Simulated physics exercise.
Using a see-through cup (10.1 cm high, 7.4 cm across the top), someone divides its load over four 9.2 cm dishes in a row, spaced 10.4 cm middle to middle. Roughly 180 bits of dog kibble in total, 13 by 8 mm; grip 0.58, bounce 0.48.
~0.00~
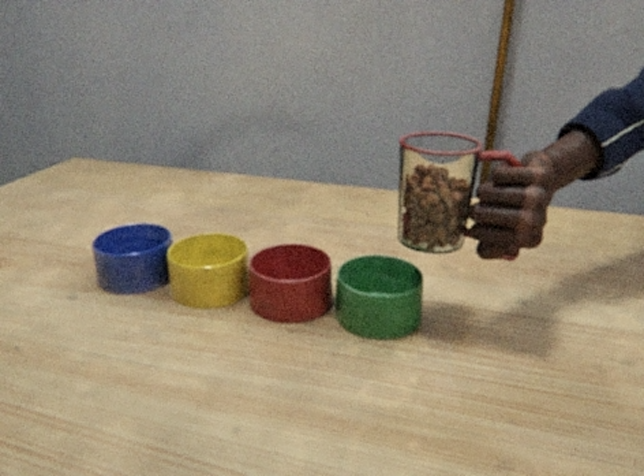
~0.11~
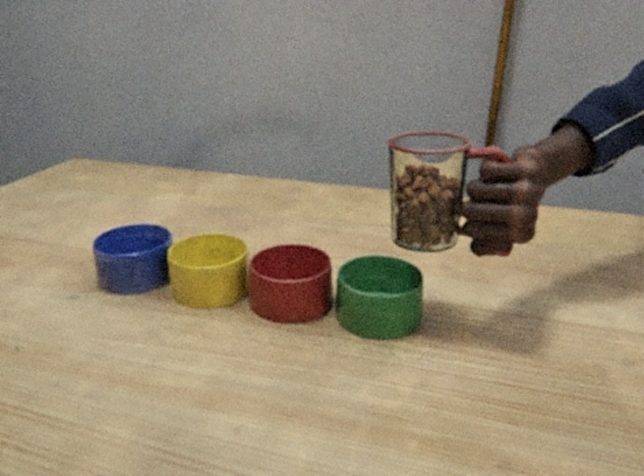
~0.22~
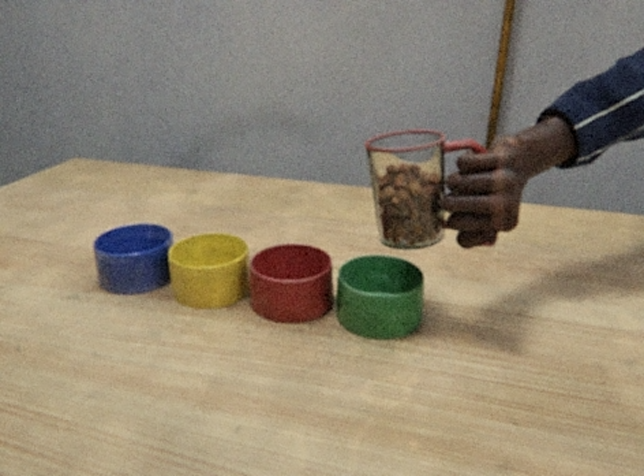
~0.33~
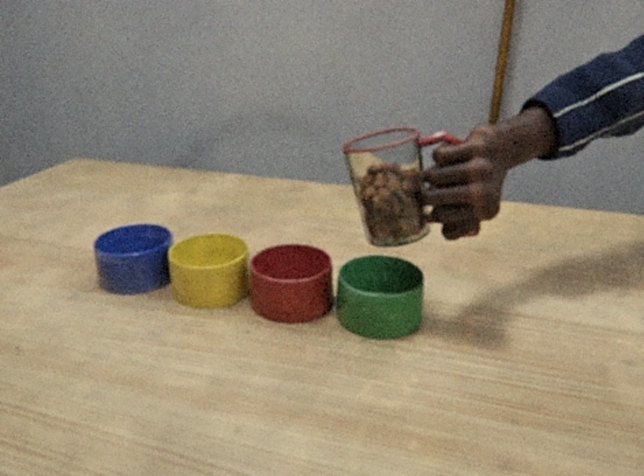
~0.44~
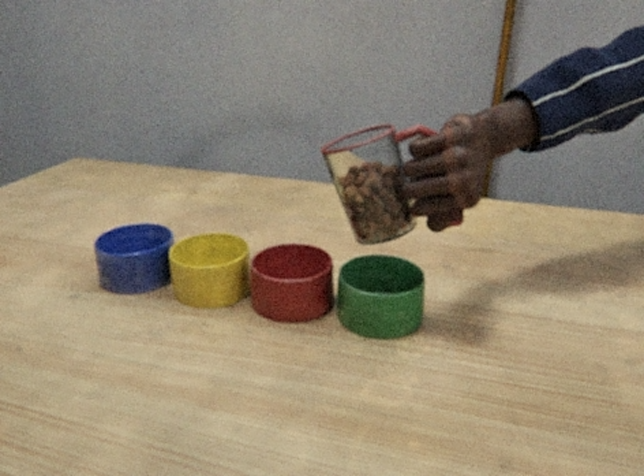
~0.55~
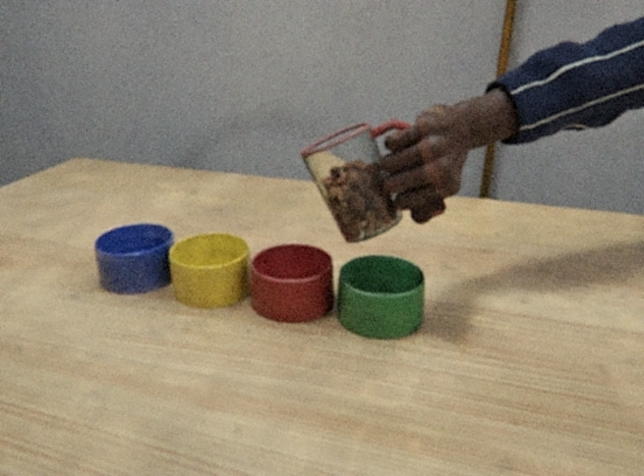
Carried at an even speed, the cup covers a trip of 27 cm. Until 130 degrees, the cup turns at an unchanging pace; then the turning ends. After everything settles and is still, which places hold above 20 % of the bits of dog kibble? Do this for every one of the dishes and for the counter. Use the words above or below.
Red - below; blue - above; green - below; yellow - below; counter - above.
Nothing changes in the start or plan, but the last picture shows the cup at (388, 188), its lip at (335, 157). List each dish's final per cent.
Dish by dish: Red 0 per cent, blue 0 per cent, green 0 per cent, yellow 90 per cent.
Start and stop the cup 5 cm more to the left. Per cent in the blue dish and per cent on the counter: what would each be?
Blue 100; counter 0.
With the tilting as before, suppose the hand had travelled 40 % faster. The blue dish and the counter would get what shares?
Shares: Blue 60, counter 30.
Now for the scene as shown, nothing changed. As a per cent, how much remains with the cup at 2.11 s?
Some 95 per cent.
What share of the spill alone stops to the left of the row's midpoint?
Near 100 percent ends up there.
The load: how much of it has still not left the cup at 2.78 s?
0 per cent.
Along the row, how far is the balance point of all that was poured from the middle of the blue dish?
Close to 2 cm, shifted rightward.
After 1.49 s, tilt 74 degrees; cup holds 100 %.
After 2.11 s, tilt 106 degrees; cup holds 95 %, blue 5 %.
After 2.78 s, tilt 130 degrees; cup holds 0 %, blue 60 %, yellow 5 %.
By 3.5 s all is still; red 0 %, blue 60 %, green 0 %, yellow 5 %, counter 35 %.
